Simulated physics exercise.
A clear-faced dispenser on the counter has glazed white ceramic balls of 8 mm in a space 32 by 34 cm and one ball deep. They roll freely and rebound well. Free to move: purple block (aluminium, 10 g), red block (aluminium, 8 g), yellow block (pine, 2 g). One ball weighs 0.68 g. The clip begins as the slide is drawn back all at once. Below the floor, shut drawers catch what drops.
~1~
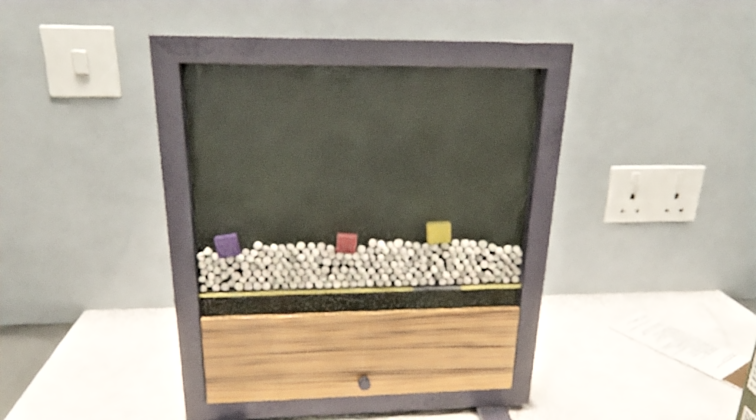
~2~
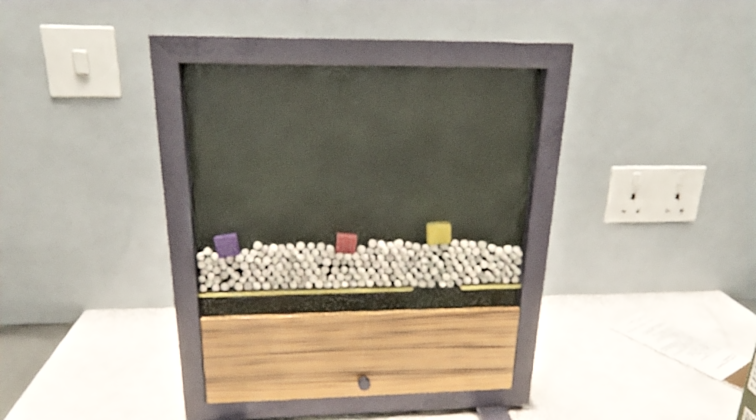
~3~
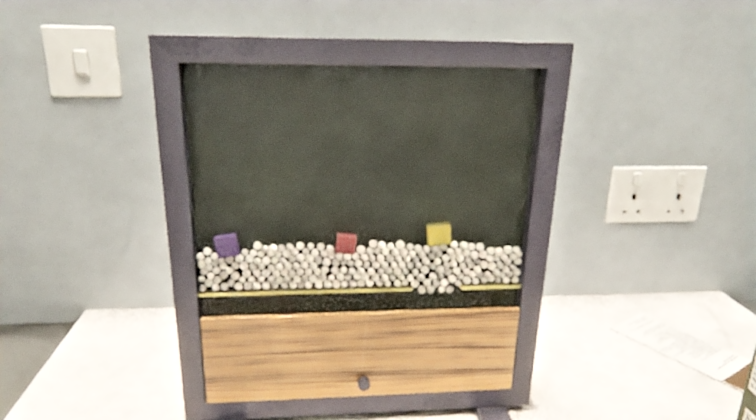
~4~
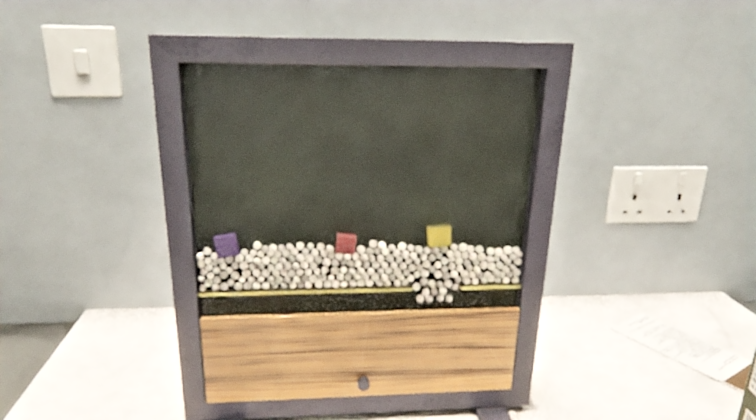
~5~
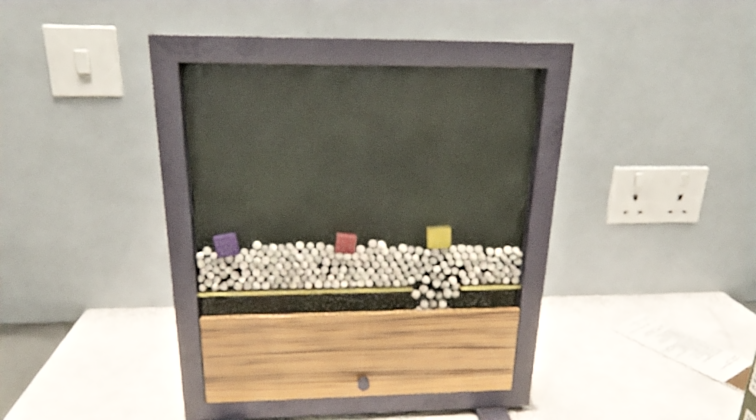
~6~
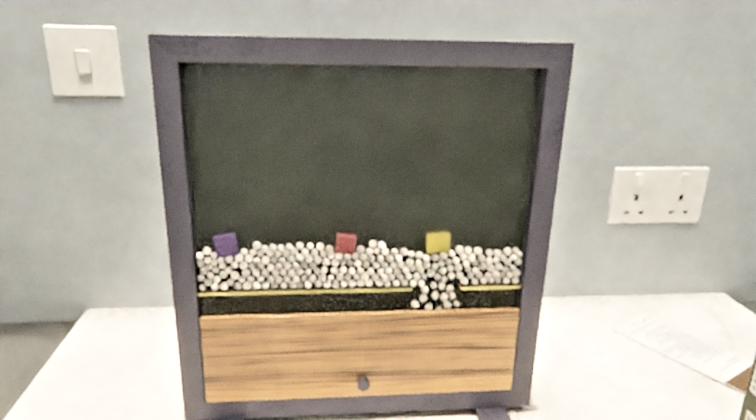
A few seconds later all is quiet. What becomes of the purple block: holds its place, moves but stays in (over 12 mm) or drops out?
Purple block holds its place.
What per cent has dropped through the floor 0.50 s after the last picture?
Roughly 35 per cent.
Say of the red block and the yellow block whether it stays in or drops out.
Red block out, yellow block out.
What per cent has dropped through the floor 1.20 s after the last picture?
About 50 per cent.
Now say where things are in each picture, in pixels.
The first frame shows about 240 balls; balls' middle (367, 265); purple block (228, 246) tilted 9°; red block (346, 243) tilted 7°; yellow block (438, 232) tilted 4°; slide (408, 287) to (465, 286).
The second frame shows balls' middle (367, 265); 0 out.
The third frame shows balls' middle (366, 265); 4 out.
The fourth frame shows balls' middle (366, 265); 7 out.
The fifth frame shows balls' middle (360, 271); 14 out.
The sixth frame shows balls' middle (360, 271); 18 out; purple block (226, 245) tilted 9°; red block (345, 243) tilted 7°; yellow block (438, 242) tilted 3°.
Then, 0.15 s after the last picture, 20 % are out; purple block moved 0.0 cm tilted 9°; red block moved 0.0 cm tilted 6°; yellow block moved 7.9 cm tilted 44°.
Then, 0.50 s after the last picture, 35 % are out; purple block moved 0.0 cm tilted 8°; red block moved 2.6 cm tilted 34°; yellow block below the floor.
Then, 1.20 s after the last picture, 50 % are out; purple block moved 0.0 cm tilted 9°; red block below the floor; yellow block below the floor.
At rest 2.7 s after the last picture, 50 % are out; purple block moved 0.1 cm tilted 9°; red block below the floor; yellow block below the floor.
